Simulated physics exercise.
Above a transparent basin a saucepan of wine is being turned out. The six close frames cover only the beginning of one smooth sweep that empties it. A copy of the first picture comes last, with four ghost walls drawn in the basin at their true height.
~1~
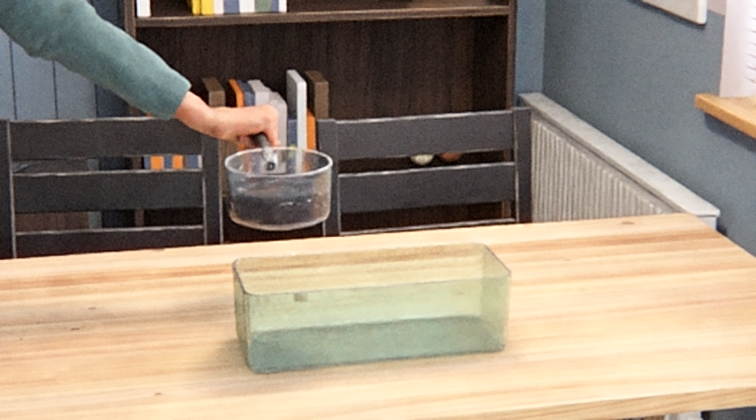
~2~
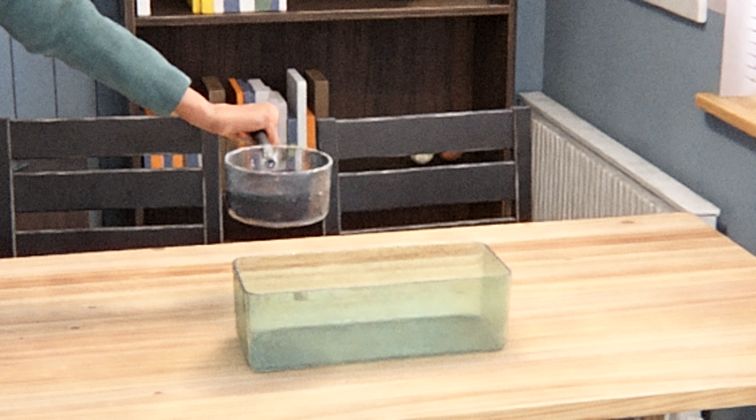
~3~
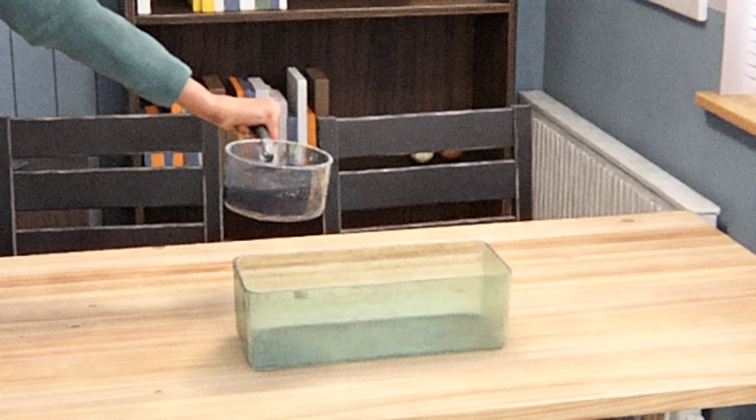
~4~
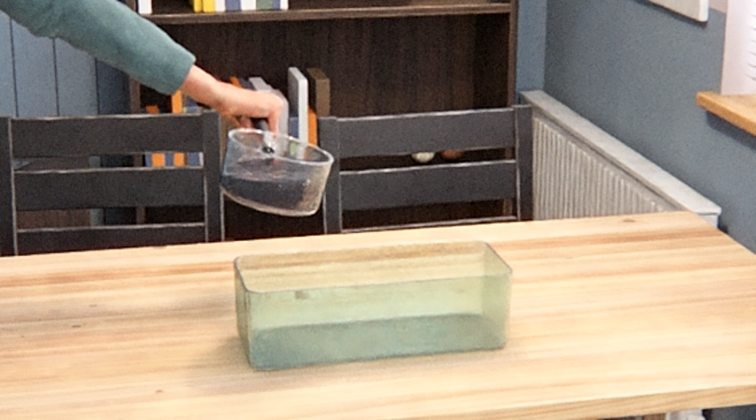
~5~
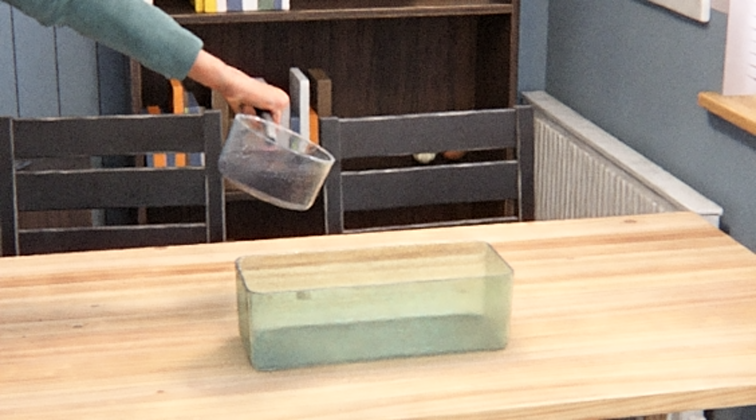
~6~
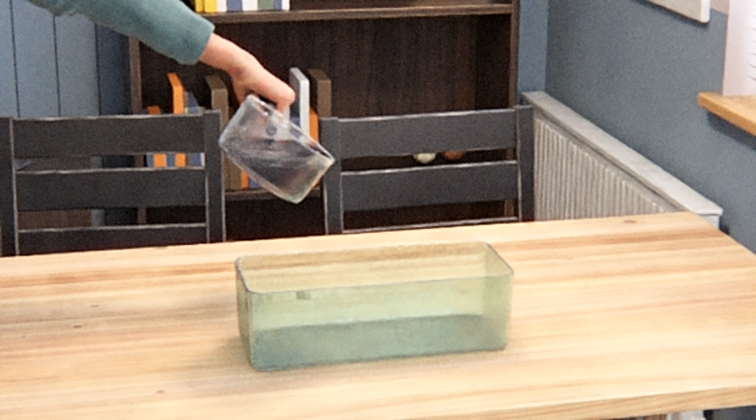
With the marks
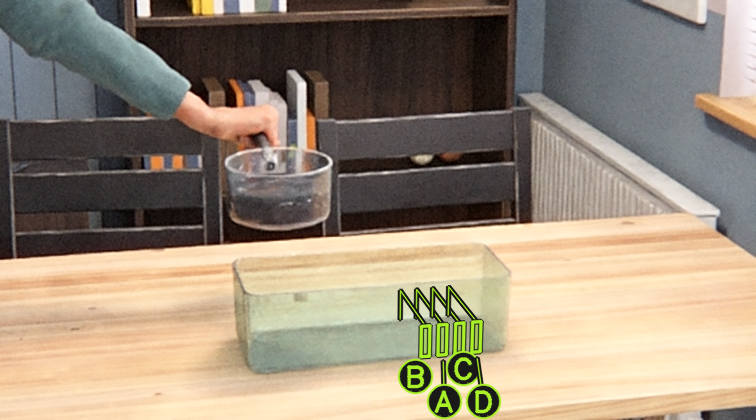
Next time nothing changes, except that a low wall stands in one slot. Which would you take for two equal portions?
Best: B.
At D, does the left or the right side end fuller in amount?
The left side.
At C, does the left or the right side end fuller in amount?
The left side.
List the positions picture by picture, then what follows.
Upright, lip at (328, 158); basin from (248, 371) to (506, 349); nothing has left yet, in the first picture.
Upright, lip at (328, 157); nothing has left yet, in the second picture.
Tipped about 7°, lip at (329, 156); nothing has left yet, in the third picture.
Tipped about 15°, lip at (329, 156); nothing has left yet, in the fourth picture.
Tipped about 25°, lip at (331, 156); nothing has left yet, in the fifth picture.
Tipped about 38°, lip at (331, 156); nothing has left yet, in the sixth picture.
In lime, A at (443, 361); B at (426, 362); C at (460, 359); D at (477, 358).
With A, about 85 % ends left of the wall and 10 % right of it; 5 % is lost outside.
With B, about 50 % ends left of the wall and 47 % right of it; 3 % is lost outside.
With C, about 92 % ends left of the wall and 4 % right of it; 4 % is lost outside.
With D, about 86 % ends left of the wall and 9 % right of it; 5 % is lost outside.
